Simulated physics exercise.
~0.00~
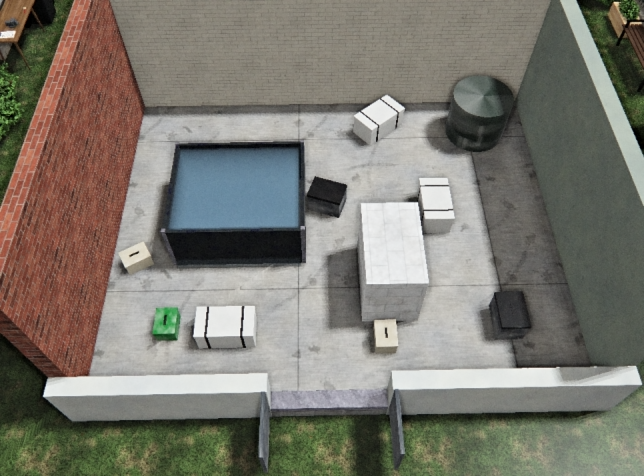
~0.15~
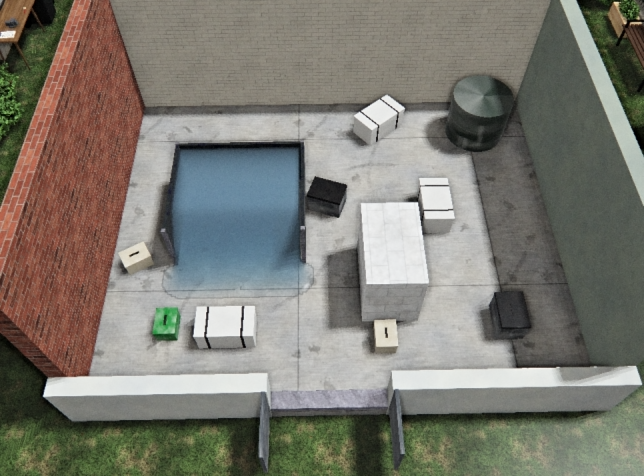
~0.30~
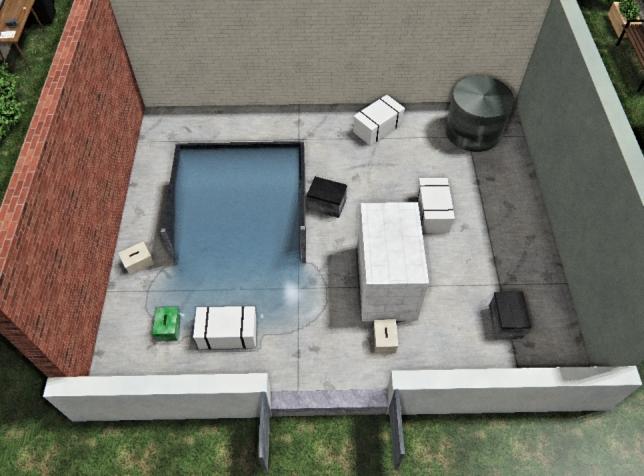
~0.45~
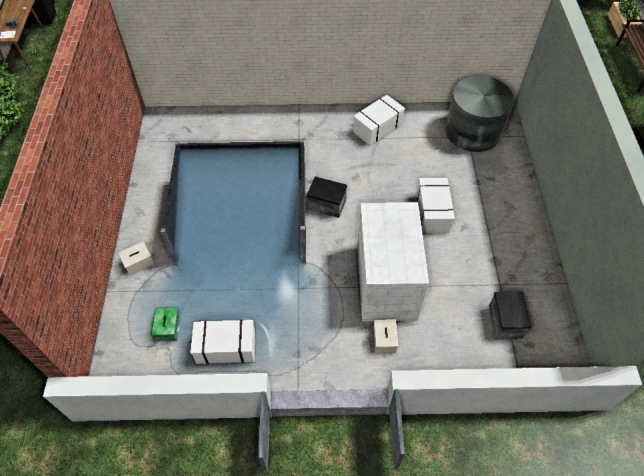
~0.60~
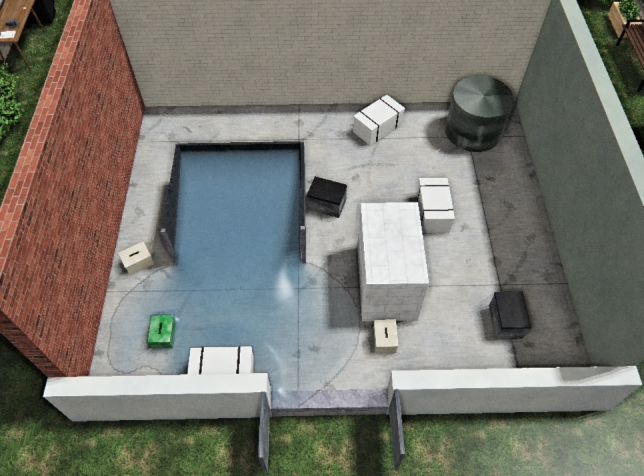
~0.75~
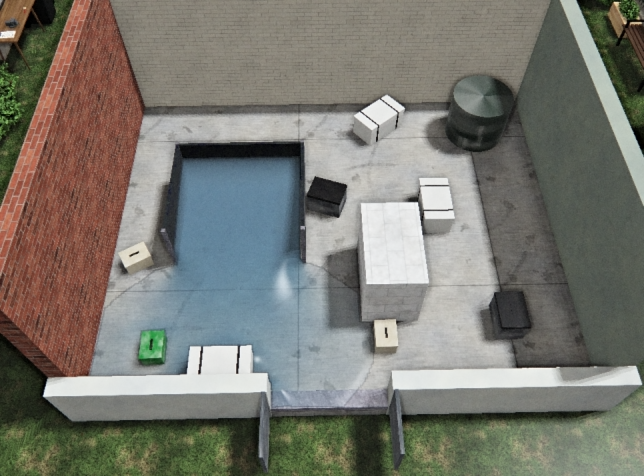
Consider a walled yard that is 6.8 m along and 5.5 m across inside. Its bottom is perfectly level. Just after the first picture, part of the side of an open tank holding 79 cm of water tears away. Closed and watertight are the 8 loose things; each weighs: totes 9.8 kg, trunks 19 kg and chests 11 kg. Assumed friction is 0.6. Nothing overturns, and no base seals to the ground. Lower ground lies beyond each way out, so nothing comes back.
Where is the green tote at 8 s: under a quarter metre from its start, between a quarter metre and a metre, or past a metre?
I think it's going to get taken a long way.
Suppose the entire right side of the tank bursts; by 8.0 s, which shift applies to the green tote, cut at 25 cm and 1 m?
Then the green tote barely shifts.
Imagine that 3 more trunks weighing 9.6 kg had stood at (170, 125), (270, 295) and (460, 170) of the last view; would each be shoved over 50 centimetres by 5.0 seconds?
Beyond it, beyond it, within it.
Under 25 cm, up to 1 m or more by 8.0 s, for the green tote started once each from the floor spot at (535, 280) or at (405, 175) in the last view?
First it remains in place, then it remains in place.
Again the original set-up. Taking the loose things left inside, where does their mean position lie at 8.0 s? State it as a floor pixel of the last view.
Mean floor pixel: About (391, 194).
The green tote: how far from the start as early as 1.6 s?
About 100 cm.
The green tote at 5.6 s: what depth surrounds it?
3 cm or so.
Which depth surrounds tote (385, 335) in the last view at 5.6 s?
Around 4 centimetres.
After 1.6 s the green tote is near (95, 343), 0.9 m from its start, afloat; 0 of 8 are out; 2 afloat.
After 3.6 s the green tote is near (194, 115), 4.0 m from its start, aground; 0 of 8 are out; 2 afloat.
After 5.6 s the green tote is near (319, 129), 4.2 m from its start, aground; 1 of 8 are out; 0 afloat.
After 8.0 s the green tote is near (322, 131), 4.2 m from its start, aground; 1 of 8 are out; 1 afloat.
